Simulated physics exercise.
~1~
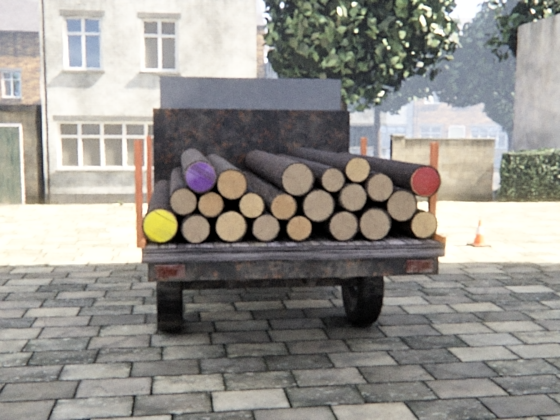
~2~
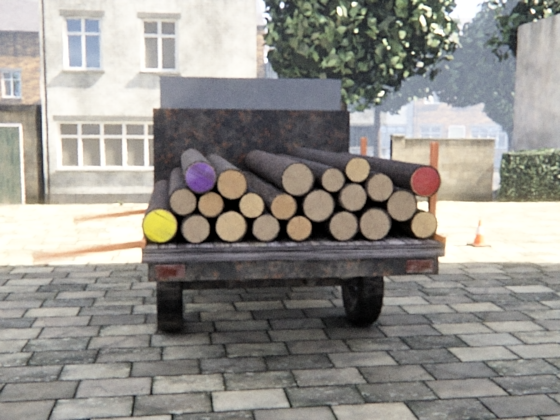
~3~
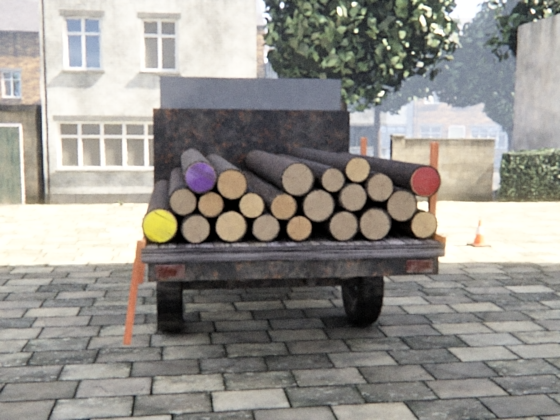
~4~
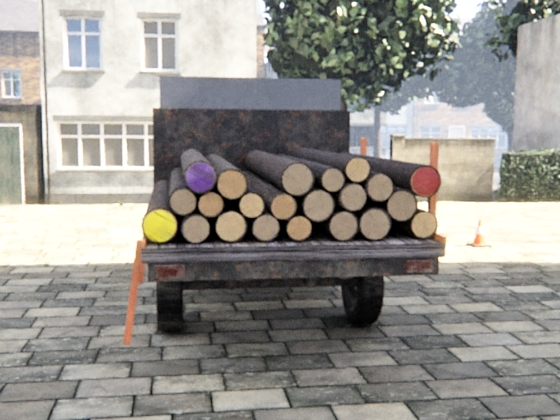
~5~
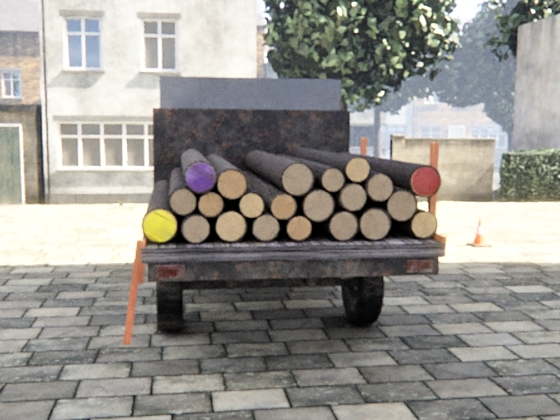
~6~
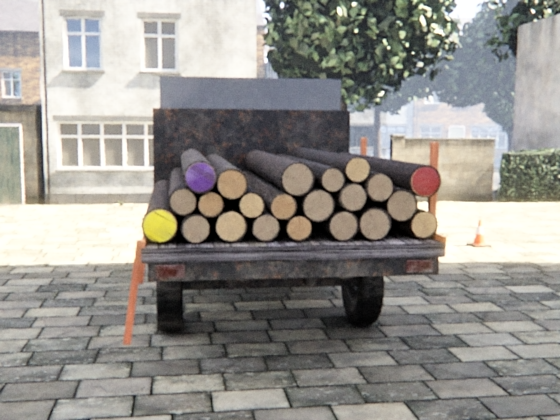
Orange posts on the left side of a parked flatbed lorry swing outward and down in one quick drop, seen from behind on a paved yard by a still camera. The level deck carries a pile of dark timber poles with pale cut ends, a yellow-ended one low at the left, a purple one above it and a red one high at the right. The left posts pass through level, then hang below the deck edge, while the right posts stay upright. No pole rolls off, and the whole load ends resting in place on the deck.
